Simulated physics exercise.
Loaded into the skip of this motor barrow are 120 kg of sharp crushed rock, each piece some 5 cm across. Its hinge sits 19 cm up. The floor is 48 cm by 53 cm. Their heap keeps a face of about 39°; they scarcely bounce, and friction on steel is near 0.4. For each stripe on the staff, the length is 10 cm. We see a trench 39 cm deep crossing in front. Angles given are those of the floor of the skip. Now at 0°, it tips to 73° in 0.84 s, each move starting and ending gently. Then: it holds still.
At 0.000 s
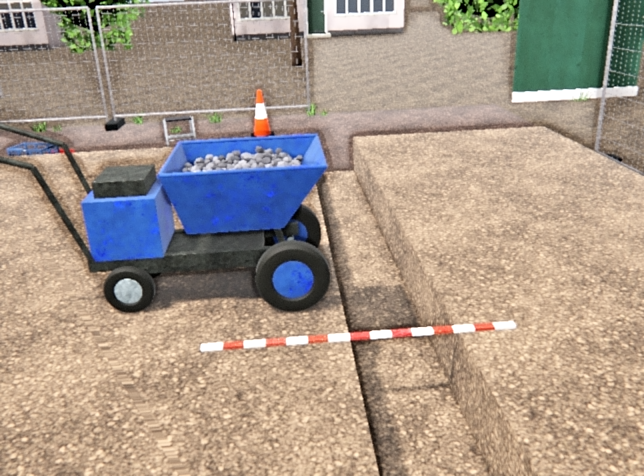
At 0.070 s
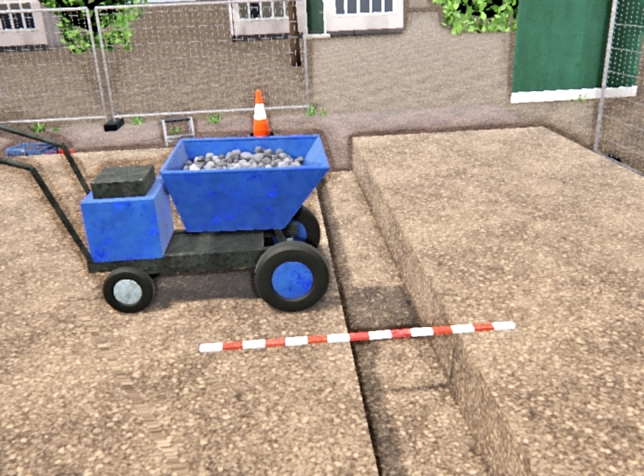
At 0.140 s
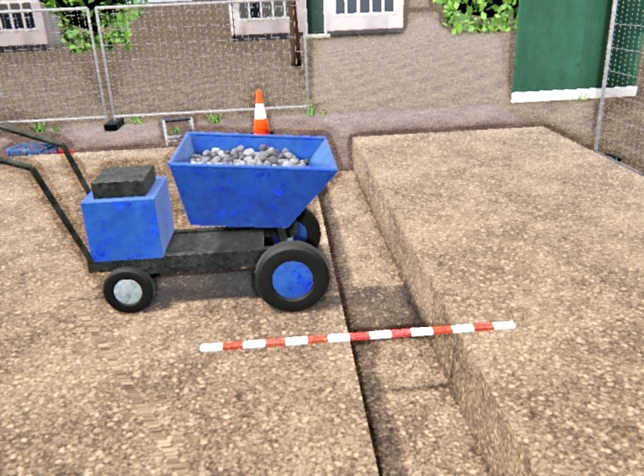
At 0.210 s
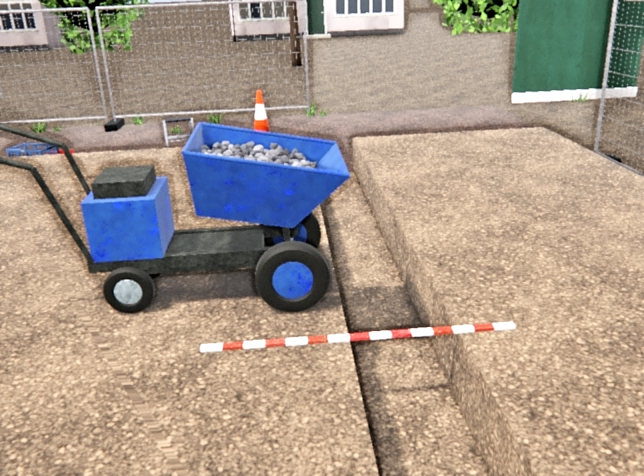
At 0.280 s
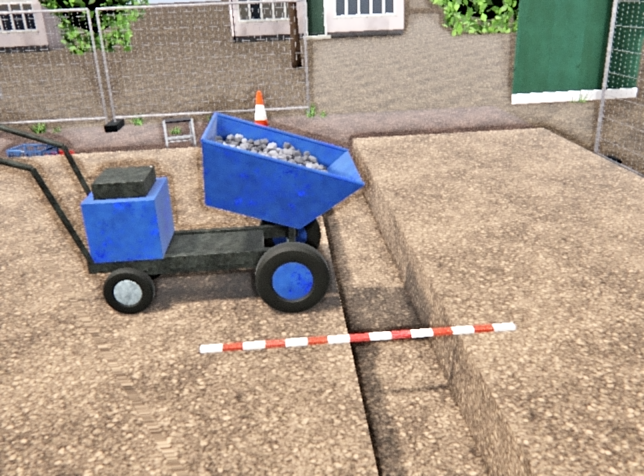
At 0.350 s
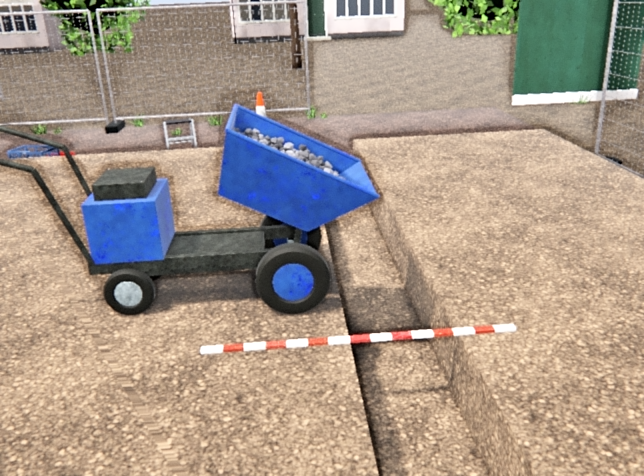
Beside a trench, a blue motor barrow's skip of grey stones tilts steadily to the right.
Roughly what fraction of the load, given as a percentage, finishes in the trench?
Some 56 per cent of the stones.
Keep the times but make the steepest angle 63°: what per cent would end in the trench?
In that case some 20 per cent.
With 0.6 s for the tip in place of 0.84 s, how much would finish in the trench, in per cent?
My guess is near 45 percent.
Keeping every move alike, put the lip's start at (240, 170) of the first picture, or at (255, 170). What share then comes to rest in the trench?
Near 90 and near 90 percent.
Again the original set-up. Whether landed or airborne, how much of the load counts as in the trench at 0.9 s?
Close to 10 per cent at that time.
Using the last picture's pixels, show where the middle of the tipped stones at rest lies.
Roughly at pixel (420, 317).
After 0.6 s the floor is at 62°; 100 % in the skip; the foremost stones are at (400, 231).
After 0.9 s the floor is at 73°; 73 % in the skip, 10 % in the trench, 17 % past the trench; the foremost stones are at (478, 282).
After 1.3 s the floor is at 73°; 38 % in the skip, 26 % in the trench, 37 % past the trench; the foremost stones are at (556, 271).
After 3.2 s the floor is at 73°; 10 % in the skip, 56 % in the trench, 34 % past the trench; the foremost stones are at (586, 266).
